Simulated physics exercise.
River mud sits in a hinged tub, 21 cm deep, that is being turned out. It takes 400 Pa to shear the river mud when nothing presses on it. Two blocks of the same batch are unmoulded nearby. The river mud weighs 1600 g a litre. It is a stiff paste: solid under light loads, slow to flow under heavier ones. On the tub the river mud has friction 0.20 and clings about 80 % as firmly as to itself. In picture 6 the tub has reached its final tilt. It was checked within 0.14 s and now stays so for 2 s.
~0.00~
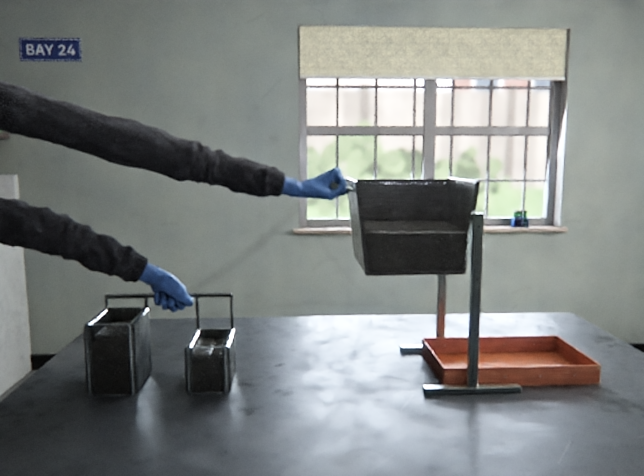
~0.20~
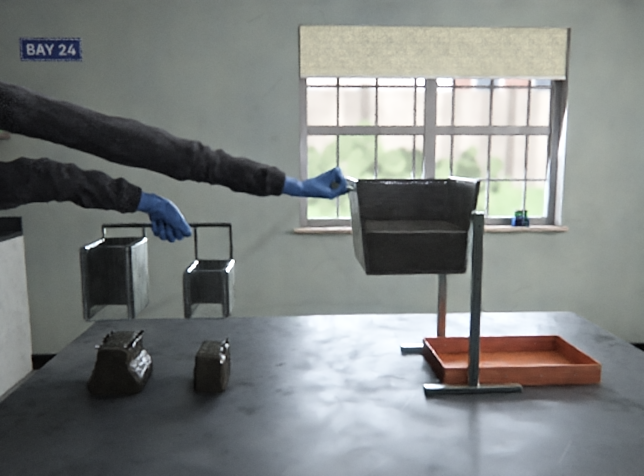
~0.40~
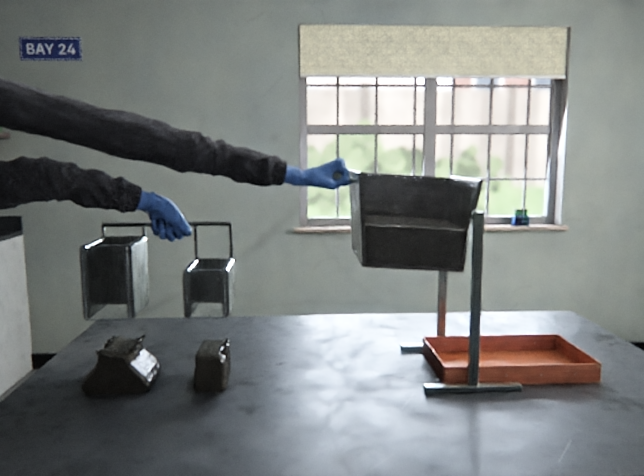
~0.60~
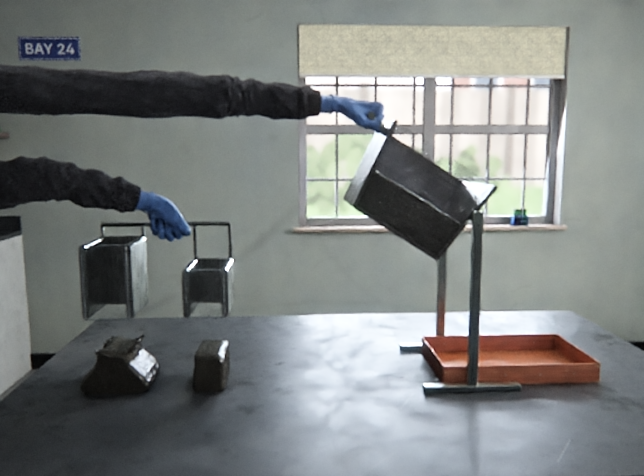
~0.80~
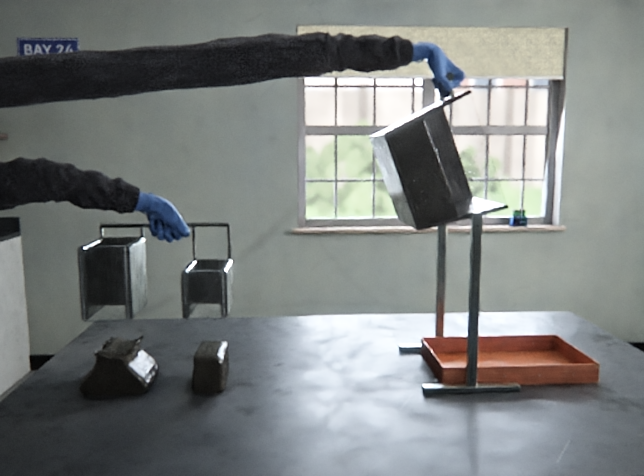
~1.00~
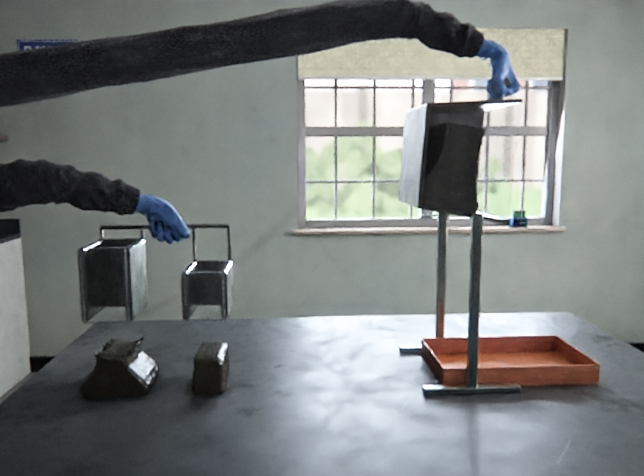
The clip opens with gloved hands at a dark tub above an orange tray and two small moulds. One hand lifts the moulds off two dark mud blocks, and the left block sags noticeably while the right barely changes; the other hand swings the tub up onto its side, the tray still empty.
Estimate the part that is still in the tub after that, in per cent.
Expect roughly 49 %.
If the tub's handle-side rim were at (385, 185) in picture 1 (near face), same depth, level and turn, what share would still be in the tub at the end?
It would be near 65 %.
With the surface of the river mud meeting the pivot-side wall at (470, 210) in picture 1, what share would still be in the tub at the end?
In that case some 30 per cent.
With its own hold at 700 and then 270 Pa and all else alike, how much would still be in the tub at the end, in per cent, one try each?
In turn about 60 %, 40 %.
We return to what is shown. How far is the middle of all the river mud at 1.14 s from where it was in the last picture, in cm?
About 8 cm.
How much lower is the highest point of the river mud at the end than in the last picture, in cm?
Roughly 15 cm.
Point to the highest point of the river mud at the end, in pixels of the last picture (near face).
Around (446, 186).
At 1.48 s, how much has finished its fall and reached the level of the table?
Some 45 per cent.
After 1.14 s, the tub is at 94 degrees and holds 90 %.
After 1.31 s, the tub is at 94 degrees and holds 51 %.
After 1.48 s, the tub is at 94 degrees and holds 49 %.
After 1.65 s, the tub is at 94 degrees and holds 49 %.
After 3.00 s, at the end, the tub is at 94 degrees and holds 49 %.
